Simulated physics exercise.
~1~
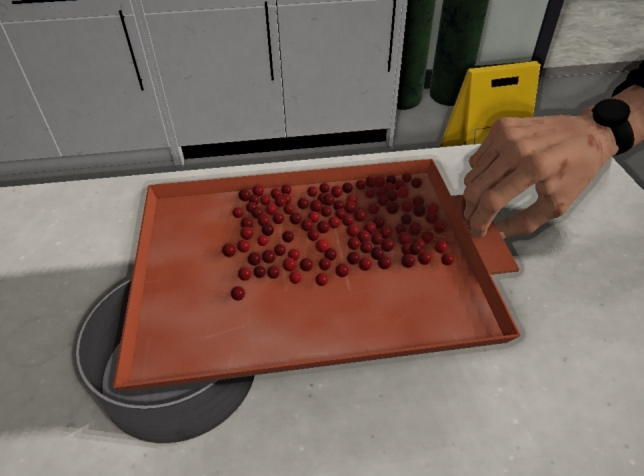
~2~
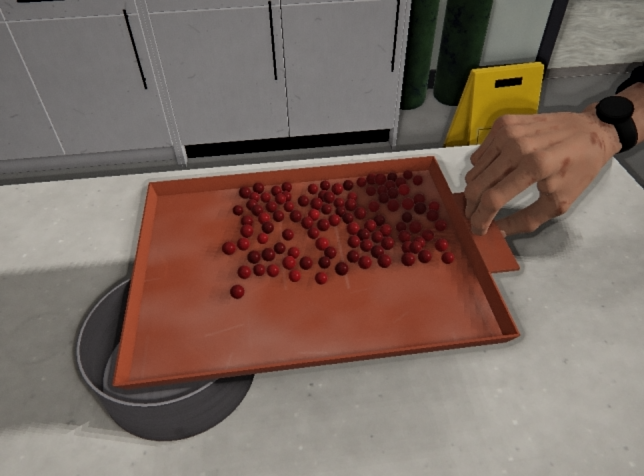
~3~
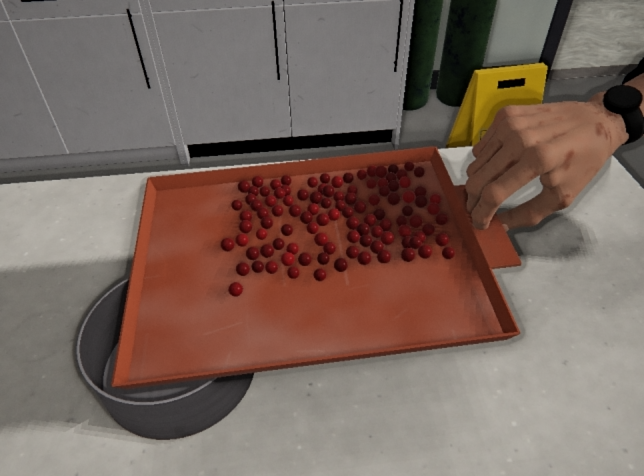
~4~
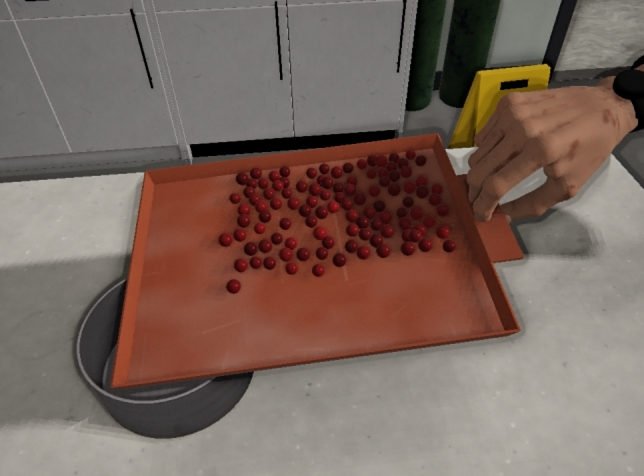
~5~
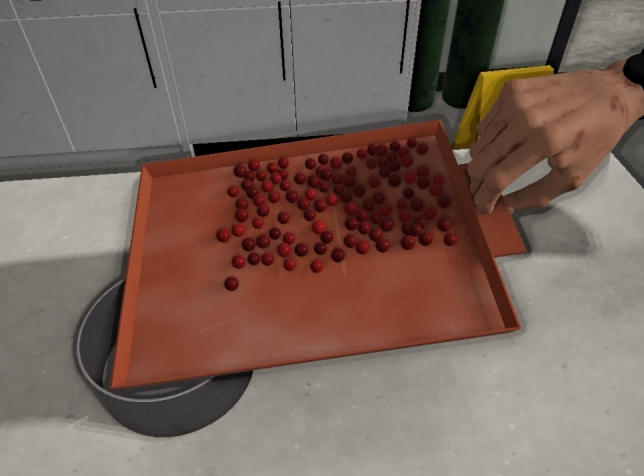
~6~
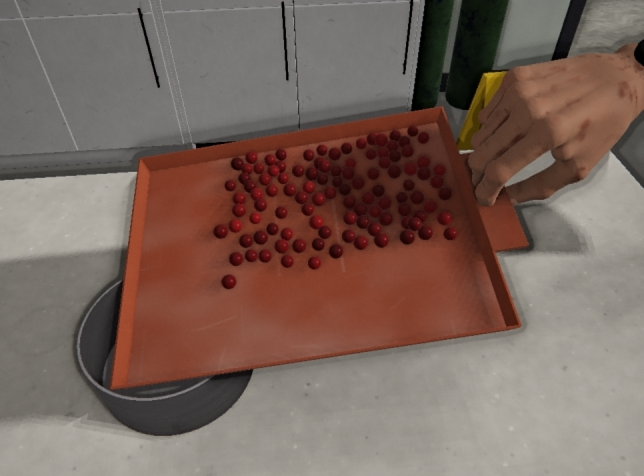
The video shows a hand gripping the right end of a reddish tray of dark red berries, its left end over a gray pot on a counter. The hand gradually tilts the tray while the berries barely shift on its surface.
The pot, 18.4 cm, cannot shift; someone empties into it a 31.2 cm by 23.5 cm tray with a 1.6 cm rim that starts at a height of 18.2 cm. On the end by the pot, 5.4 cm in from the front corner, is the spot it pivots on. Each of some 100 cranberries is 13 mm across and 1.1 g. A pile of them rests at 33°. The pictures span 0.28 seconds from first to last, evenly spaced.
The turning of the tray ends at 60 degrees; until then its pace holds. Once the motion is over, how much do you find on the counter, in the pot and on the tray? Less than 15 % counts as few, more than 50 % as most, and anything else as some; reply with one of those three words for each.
Here it is: Counter: Some, pot: Few, left on the tray: Most.
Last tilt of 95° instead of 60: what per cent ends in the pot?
In that case some 0 per cent.
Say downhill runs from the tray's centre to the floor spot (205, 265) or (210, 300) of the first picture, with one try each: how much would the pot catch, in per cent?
20 and 5 %.
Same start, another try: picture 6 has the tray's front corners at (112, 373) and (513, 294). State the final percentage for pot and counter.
Pot 5; counter 5.
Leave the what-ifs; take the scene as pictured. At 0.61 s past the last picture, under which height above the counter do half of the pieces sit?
The halfway line is at about 20 cm.
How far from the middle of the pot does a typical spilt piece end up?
About 18 centimetres.
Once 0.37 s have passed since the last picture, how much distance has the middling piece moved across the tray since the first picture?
10 cm.
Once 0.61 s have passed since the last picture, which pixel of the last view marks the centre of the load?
I reckon close to (199, 348).
Then, 0.37 s after the last picture, tilt 36 degrees; the tray holds 100 %, the pot 0 %.
Then, 0.61 s after the last picture, tilt 51 degrees; the tray holds 90 %, the pot 0 %.
Then, 0.96 s after the last picture, tilt 60 degrees; the tray holds 70 %, the pot 0 %.
In the end, counter 30 %, pot 0 %, tray 70 %.
